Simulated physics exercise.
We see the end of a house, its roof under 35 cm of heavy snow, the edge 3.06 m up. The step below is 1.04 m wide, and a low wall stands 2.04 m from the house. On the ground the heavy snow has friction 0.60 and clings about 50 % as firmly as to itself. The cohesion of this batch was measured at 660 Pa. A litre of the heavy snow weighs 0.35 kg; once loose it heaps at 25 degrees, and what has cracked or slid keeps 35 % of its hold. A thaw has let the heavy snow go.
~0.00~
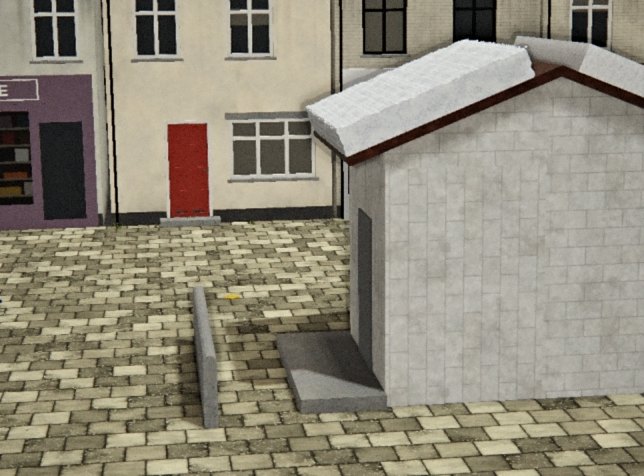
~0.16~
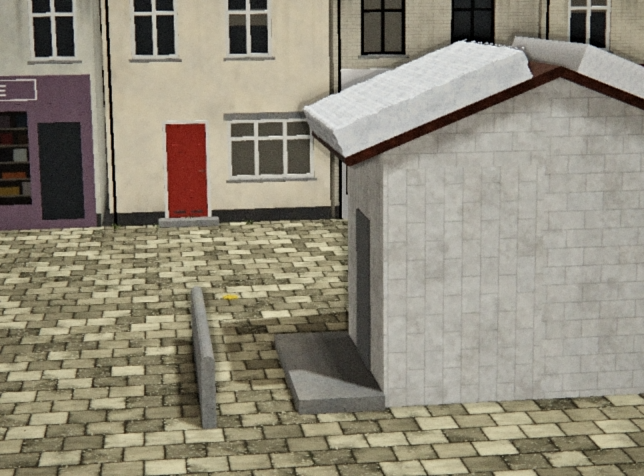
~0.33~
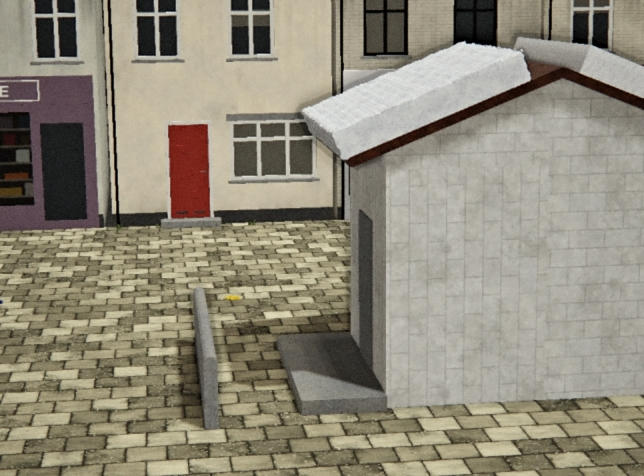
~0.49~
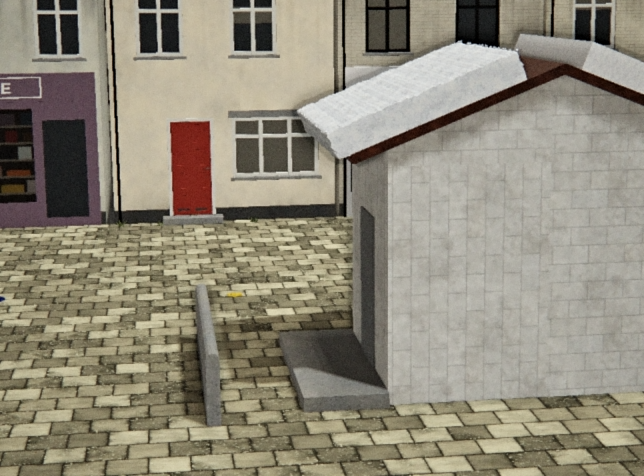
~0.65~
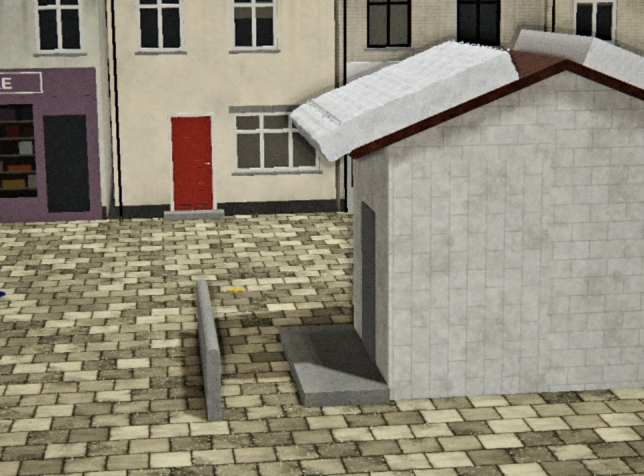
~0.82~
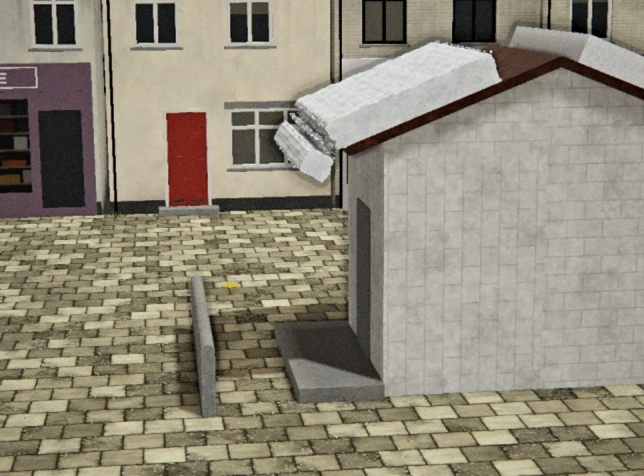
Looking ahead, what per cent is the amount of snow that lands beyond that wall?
Close to 7 per cent.
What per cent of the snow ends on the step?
Some 16 per cent.
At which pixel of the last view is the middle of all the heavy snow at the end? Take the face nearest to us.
Around (254, 381).
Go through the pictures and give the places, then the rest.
In the first picture, leading edge of the heavy snow at (338, 129), 2 % of it past the eaves, in one piece.
In the second picture, leading edge of the heavy snow at (335, 130), its middle shifted 1.7 cm, 3 % of it past the eaves, in one piece.
In the third picture, leading edge of the heavy snow at (333, 133), its middle shifted 6.7 cm, 5 % of it past the eaves, in one piece.
In the fourth picture, leading edge of the heavy snow at (328, 133), its middle shifted 15 cm, 8 % of it past the eaves, in one piece.
In the fifth picture, leading edge of the heavy snow at (318, 143), its middle shifted 28 cm, 13 % of it past the eaves, cracking.
In the sixth picture, leading edge of the heavy snow at (300, 166), its middle shifted 45 cm, 20 % of it past the eaves, cracking.
After 1.21 s, 83 % is still on the roof and 0 % is past the low wall.
After 1.67 s, 50 % is still on the roof and 0 % is past the low wall.
After 2.14 s, none is still on the roof and 0 % is past the low wall.
After 2.60 s, none is still on the roof and 7 % is past the low wall.
After 3.50 s, at the end, none is still on the roof and 7 % is past the low wall.
